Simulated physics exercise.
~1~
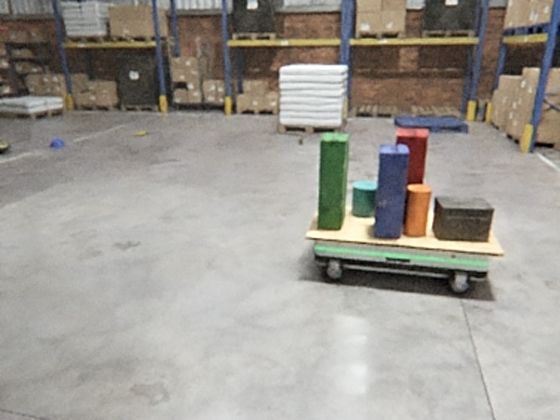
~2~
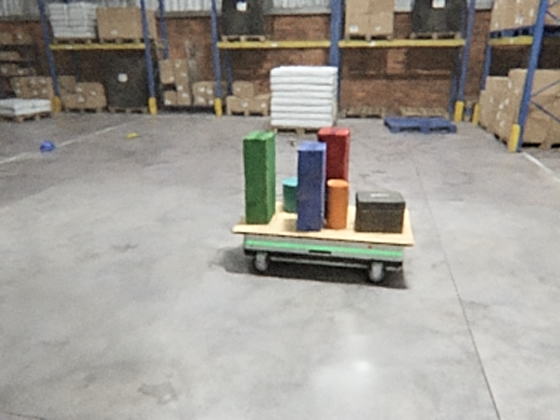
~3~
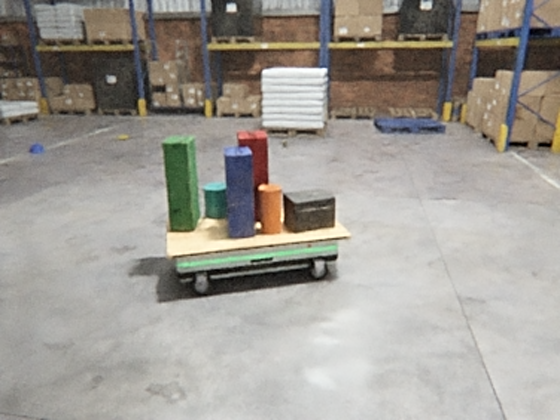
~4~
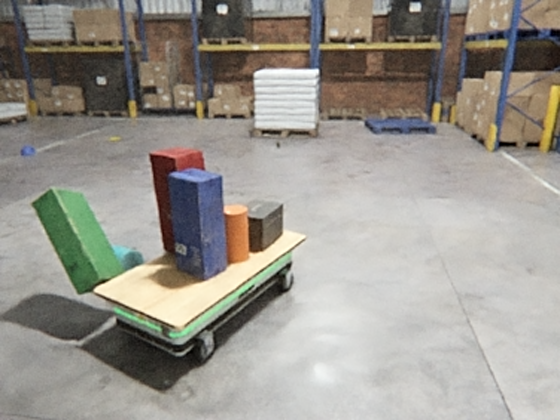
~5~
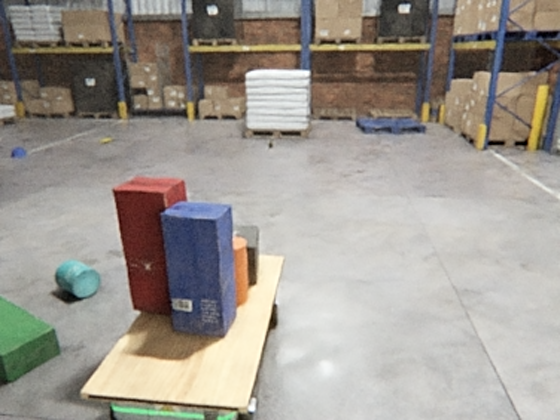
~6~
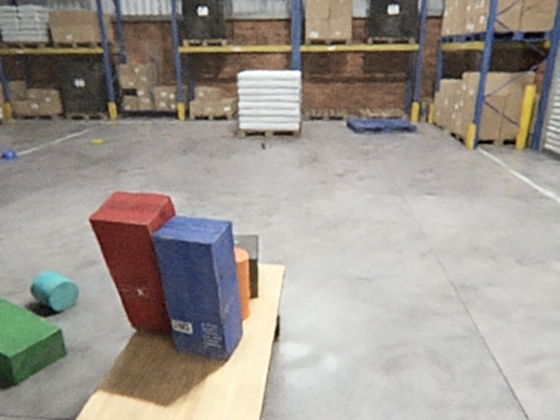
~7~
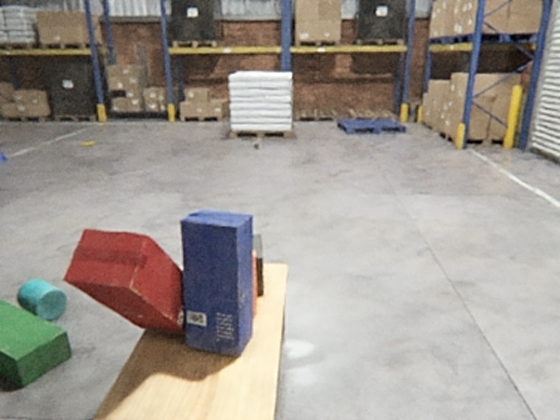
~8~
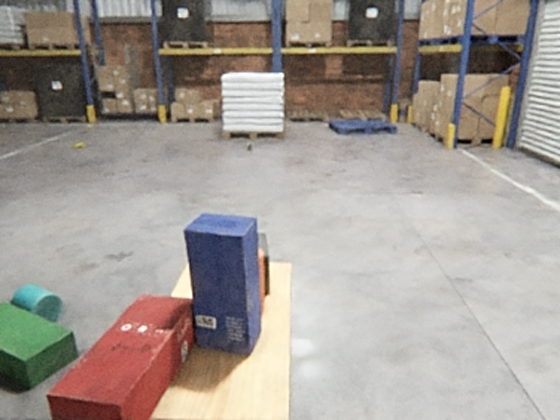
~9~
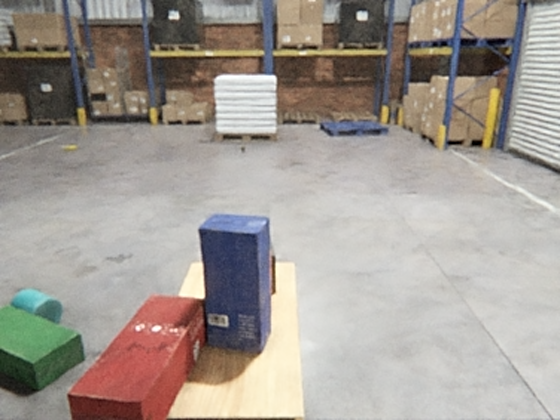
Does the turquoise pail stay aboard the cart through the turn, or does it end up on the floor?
It ends up on the floor to the left of the cart, while the blue box stays upright on the deck, so of those two the pail is the one to catch first.
